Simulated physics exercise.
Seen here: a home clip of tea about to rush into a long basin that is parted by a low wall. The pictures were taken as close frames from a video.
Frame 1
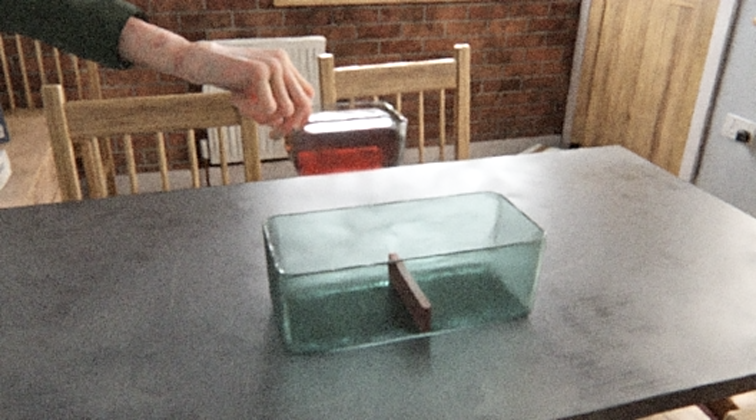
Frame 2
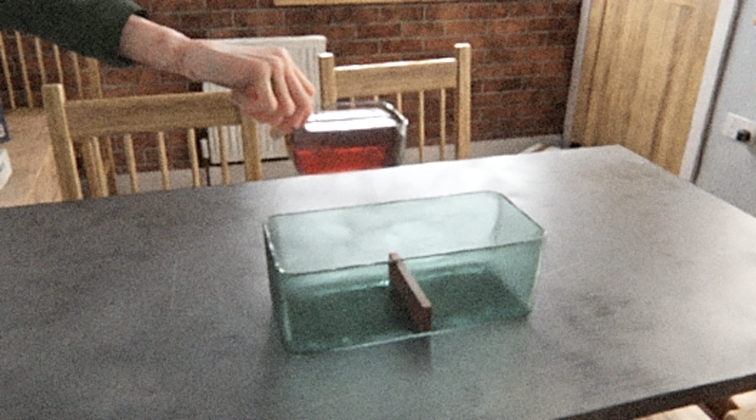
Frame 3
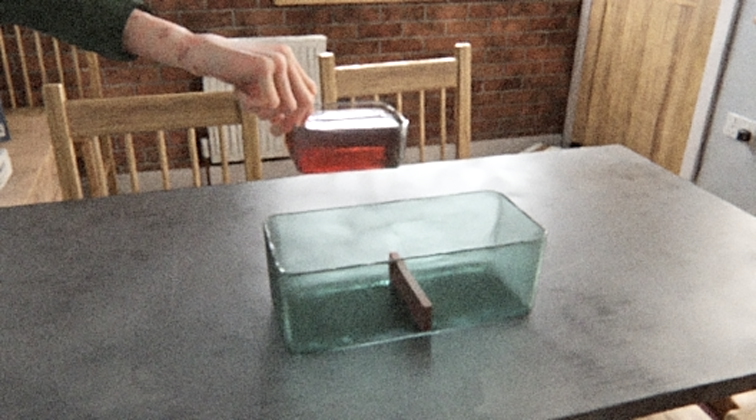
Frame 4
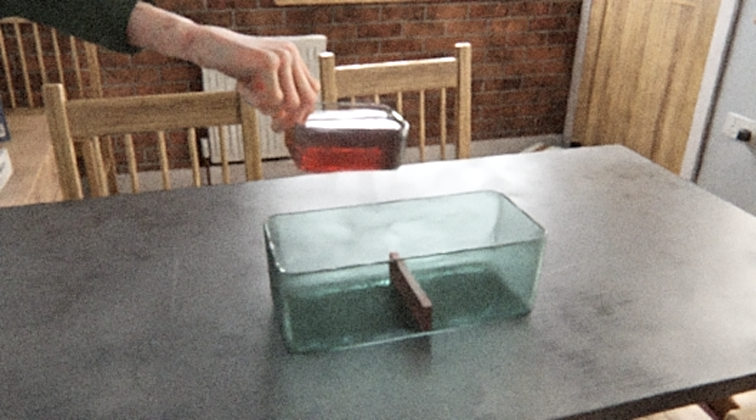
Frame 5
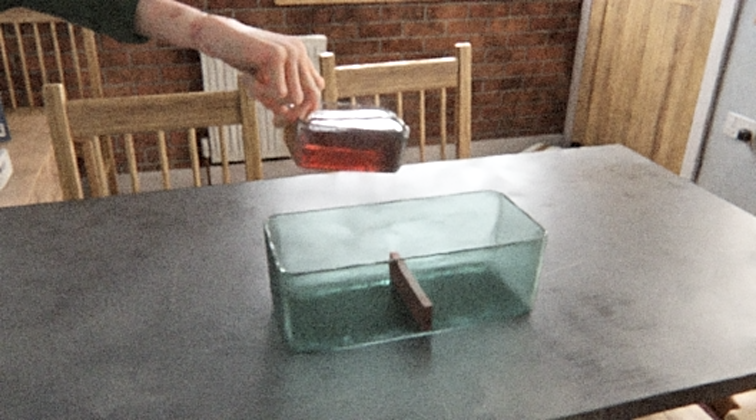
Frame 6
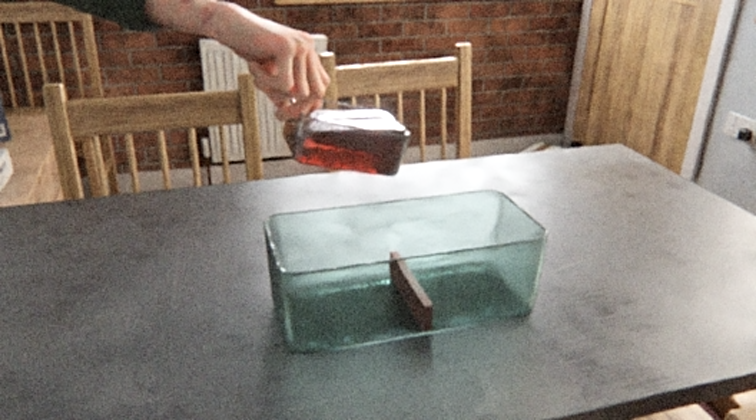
A hand and forearm in a dark green sleeve reach in from the upper left of a room with a brick wall, wooden chairs and a radiator, seen from slightly above a dark grey table. The hand holds a clear container of red tea above and behind a long, greenish glass basin parted by a low brown wall. The hand gradually tilts the container slightly rightward, while the basin and camera stay still.
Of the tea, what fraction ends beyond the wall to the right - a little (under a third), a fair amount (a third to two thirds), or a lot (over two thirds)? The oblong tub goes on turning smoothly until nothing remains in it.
A lot, over two thirds.
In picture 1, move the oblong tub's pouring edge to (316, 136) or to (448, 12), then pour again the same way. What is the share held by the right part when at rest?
Roughly 5 percent on the first try and 75 percent on the second.
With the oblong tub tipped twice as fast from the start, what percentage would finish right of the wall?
It comes to near 75 per cent.
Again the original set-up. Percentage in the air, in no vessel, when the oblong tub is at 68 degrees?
Around 40 %.
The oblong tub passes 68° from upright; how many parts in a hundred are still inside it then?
Around 30 in a hundred has not poured out yet.
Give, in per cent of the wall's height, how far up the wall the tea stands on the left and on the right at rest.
I'd say about 10 for the left and about 40 for the right.
A moment on, the oblong tub is tipped part way and 31 per cent is still to pour, 1 is left of the wall and 27 right of it.
Next, the oblong tub is tipped on its side and 7 per cent is still to pour, 10 is left of the wall and 76 right of it.
Then the oblong tub is tipped on its side and 2 per cent is still to pour, 20 is left of the wall and 76 right of it.
Later the oblong tub is tipped on its side and 0 per cent is still to pour, 22 is left of the wall and 76 right of it.
In the end 22 per cent lies left of the wall, 76 right of it and 1 outside.
